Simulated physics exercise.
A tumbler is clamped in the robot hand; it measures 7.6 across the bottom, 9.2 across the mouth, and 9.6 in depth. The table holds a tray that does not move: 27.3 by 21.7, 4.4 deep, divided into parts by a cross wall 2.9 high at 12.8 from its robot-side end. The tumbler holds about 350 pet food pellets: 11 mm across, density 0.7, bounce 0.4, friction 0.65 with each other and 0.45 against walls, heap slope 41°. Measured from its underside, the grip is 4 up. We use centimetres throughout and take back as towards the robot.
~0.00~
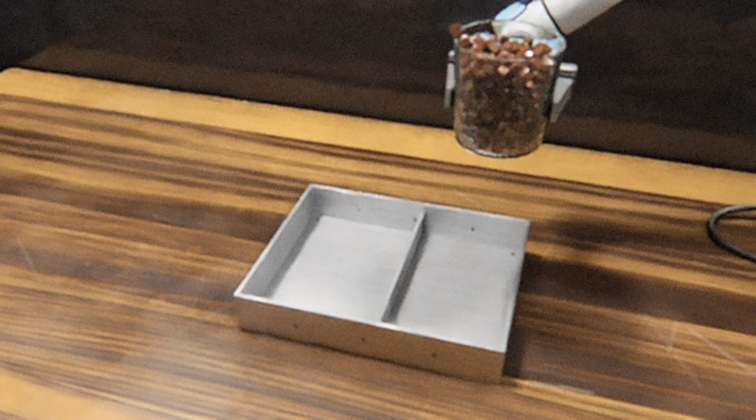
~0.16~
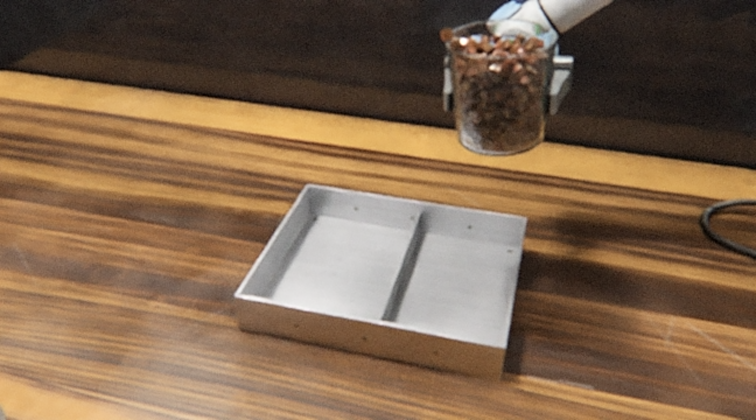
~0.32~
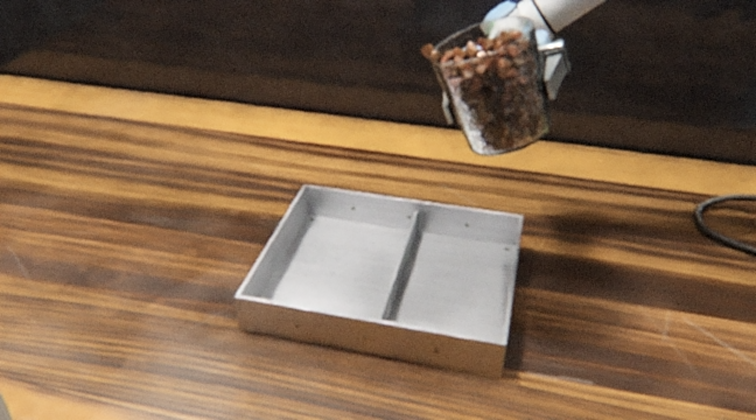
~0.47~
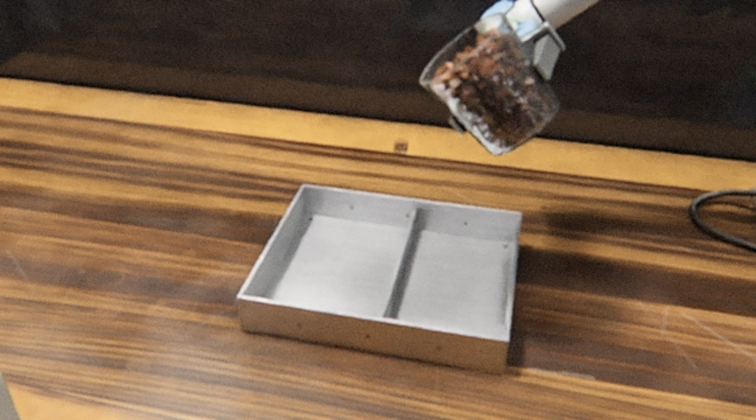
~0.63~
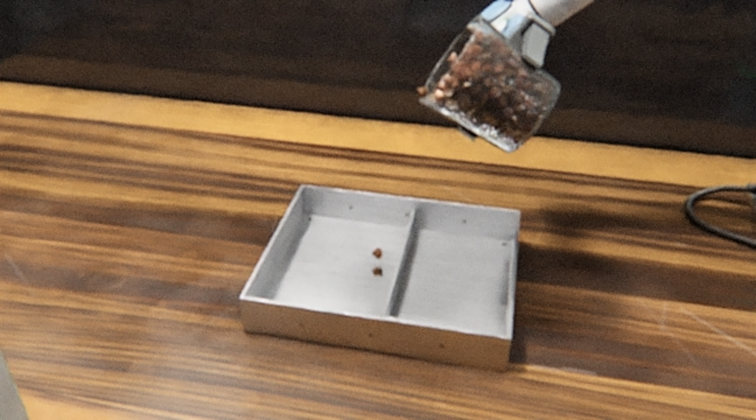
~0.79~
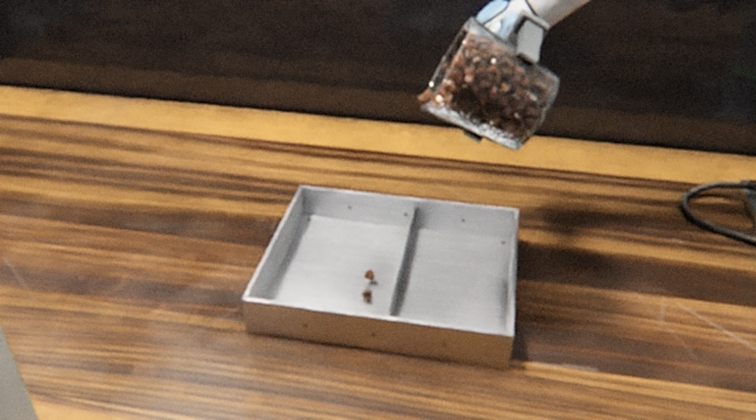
A robot arm held a clear cup full of small brown pellets above a divided metal tray and tilted it steadily to the left, and two pellets dropped into the tray's left section.
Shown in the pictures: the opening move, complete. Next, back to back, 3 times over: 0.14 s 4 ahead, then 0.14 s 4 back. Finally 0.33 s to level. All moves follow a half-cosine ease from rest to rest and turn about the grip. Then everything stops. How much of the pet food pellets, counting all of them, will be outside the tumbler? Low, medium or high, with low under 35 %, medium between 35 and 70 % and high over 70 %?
Low.
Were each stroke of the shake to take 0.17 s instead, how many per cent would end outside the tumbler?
About 15 per cent, then.
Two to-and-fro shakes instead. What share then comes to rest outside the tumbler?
25 per cent.
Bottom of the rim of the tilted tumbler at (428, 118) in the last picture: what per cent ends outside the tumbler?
Somewhere around 60 %.
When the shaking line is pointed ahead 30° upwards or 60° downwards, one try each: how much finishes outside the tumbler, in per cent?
Near 40 and 5 percent respectively.
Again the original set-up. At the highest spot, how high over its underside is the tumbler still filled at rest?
The top sits some 10.0 cm up.
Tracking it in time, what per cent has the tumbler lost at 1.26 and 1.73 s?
At the first time about 15 per cent, at the second about 25 per cent.
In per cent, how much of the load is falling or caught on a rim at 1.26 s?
Around 2 percent of the load.
By 1.26 s, tilted 64° forward, highest piece 28 above the table; 297 in the tumbler, 44 in the far-side part, 7 in the robot-side part, 6 in flight or on a rim.
By 1.73 s, tilted 52° forward, highest piece 28 above the table; 260 in the tumbler, 76 in the far-side part, 17 in the robot-side part, 1 in flight or on a rim.
By 2.16 s, level, highest piece 31 above the table; 259 in the tumbler, 79 in the far-side part, 16 in the robot-side part.
By 3.21 s, level, highest piece 31 above the table; 259 in the tumbler, 79 in the far-side part, 16 in the robot-side part.
Final count, 259 in the tumbler, 79 in the far-side part, 16 in the robot-side part. That is 27 % outside the tumbler.
